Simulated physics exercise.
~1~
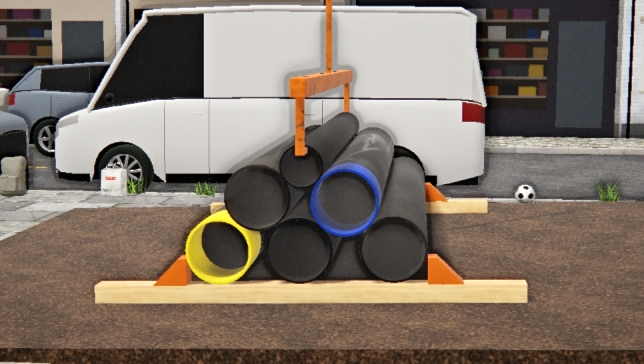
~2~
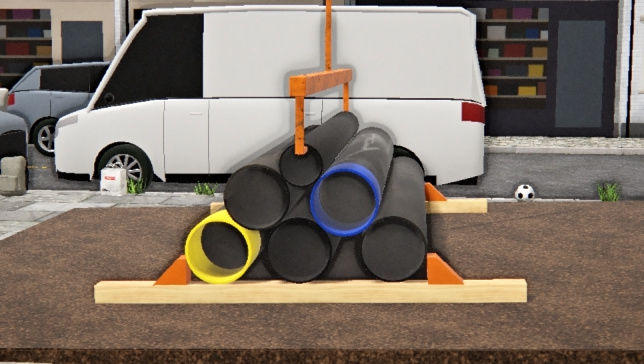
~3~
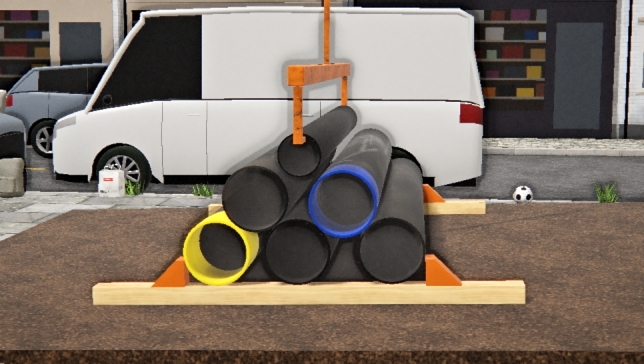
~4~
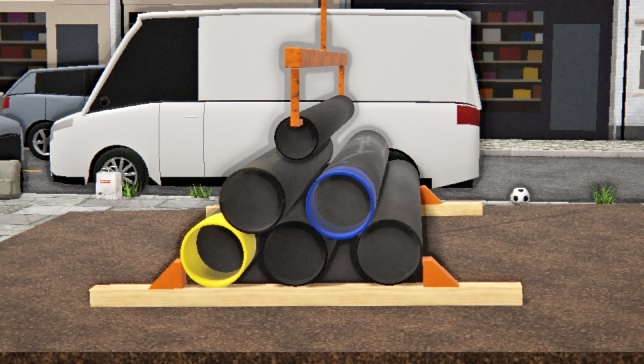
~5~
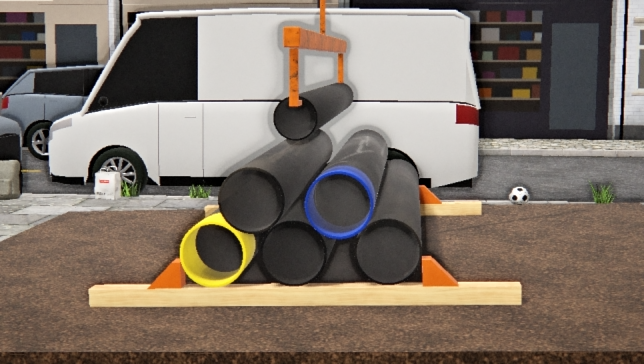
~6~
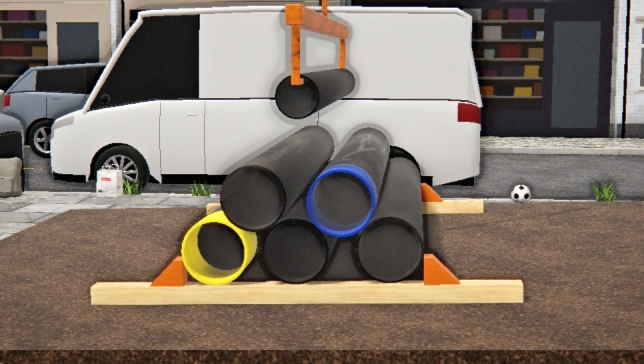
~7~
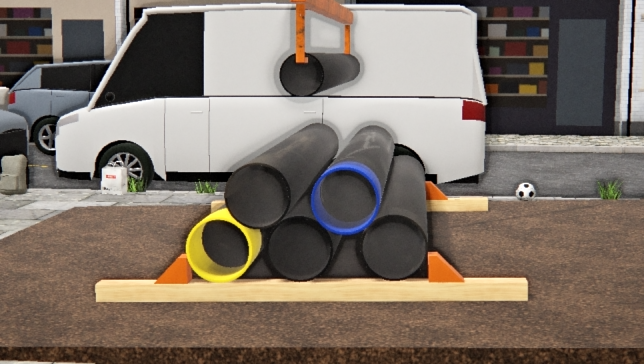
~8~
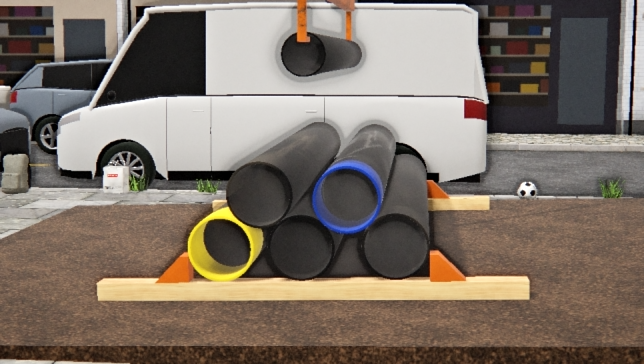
A dark pipe, held at its ends by an orange beam with hooks, rests on top of a stack seen end-on in a dirt yard, with a white van parked behind. Below it sit two pipes, a black one on the left and a blue-rimmed one on the right, above a bottom row with a yellow-rimmed pipe at the left. Orange wedges brace the stack on pale timber. The beam rises, lifting the top pipe clear and carrying it steadily up before the van. The blue and yellow pipes and the others stay put as it hangs high above them.
